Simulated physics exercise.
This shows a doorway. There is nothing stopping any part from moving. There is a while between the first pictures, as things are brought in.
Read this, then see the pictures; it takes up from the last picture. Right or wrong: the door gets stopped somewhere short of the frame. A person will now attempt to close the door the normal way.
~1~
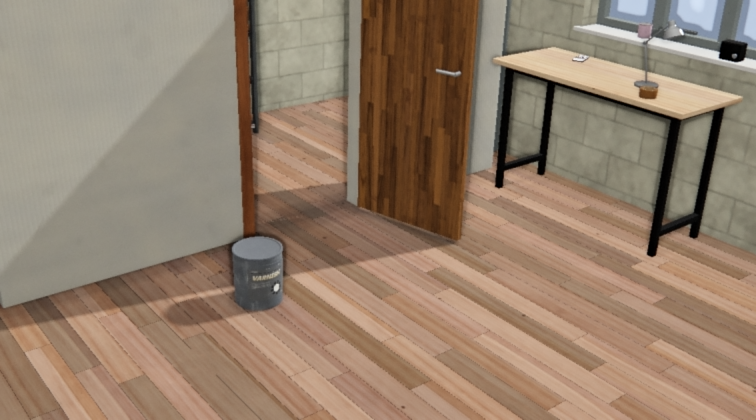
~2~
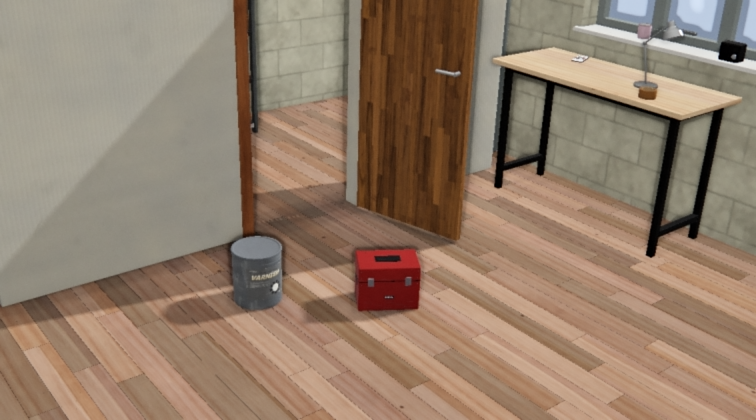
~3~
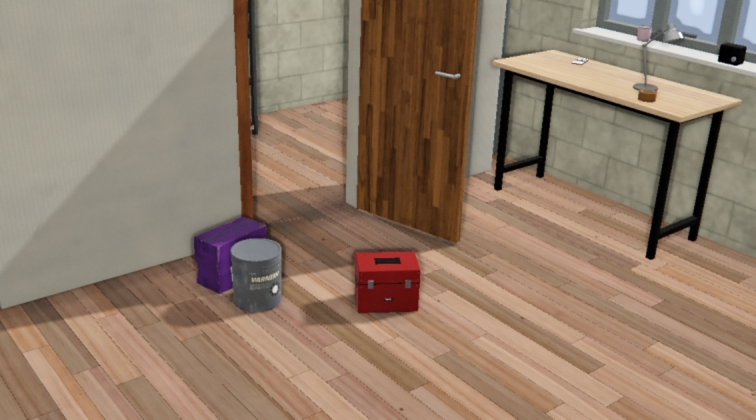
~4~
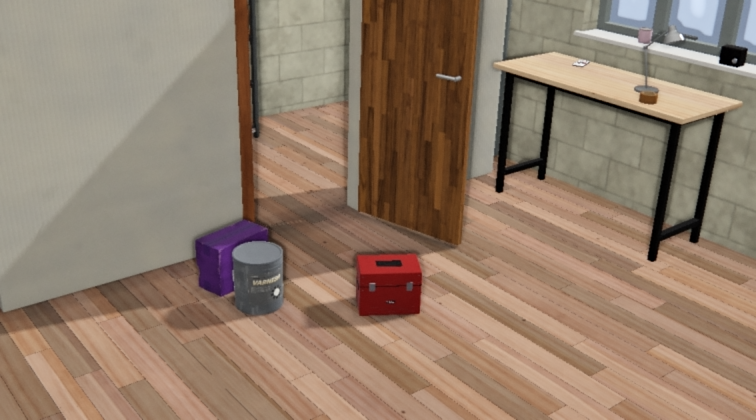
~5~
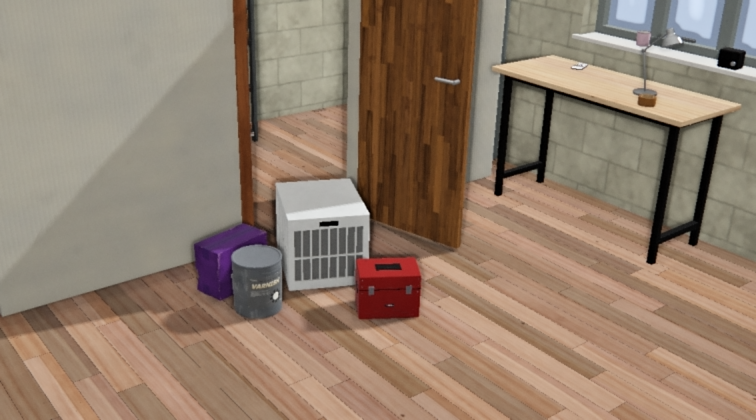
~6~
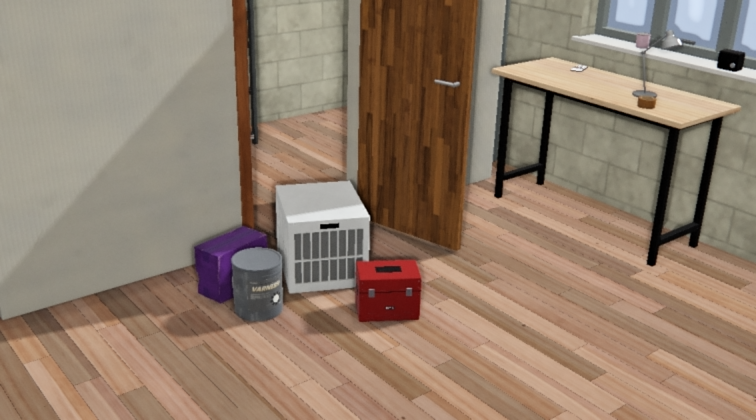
Right, it gets stopped before closing.
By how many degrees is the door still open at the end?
The door ends up some 55° open.
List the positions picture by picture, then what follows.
In the first picture, door wide open and still.
In the second picture, door wide open and still; red toolbox (387, 280).
In the third picture, door wide open and still; grey pail (257, 275); purple box (232, 254).
In the fourth picture, door wide open and still; red toolbox (388, 285); grey pail (258, 278).
In the fifth picture, door wide open and still; purple box (232, 261); red toolbox (387, 288).
In the sixth picture, door wide open and still; white chest (321, 235); grey pail (258, 284).
Then, 0.70 s past the last view, door 86° open.
Then, 1.00 s past the last view, door 70° open.
Finally, door 55° open; all 4 still in place. Final places as the last picture's camera would see them, white chest near (319, 235).
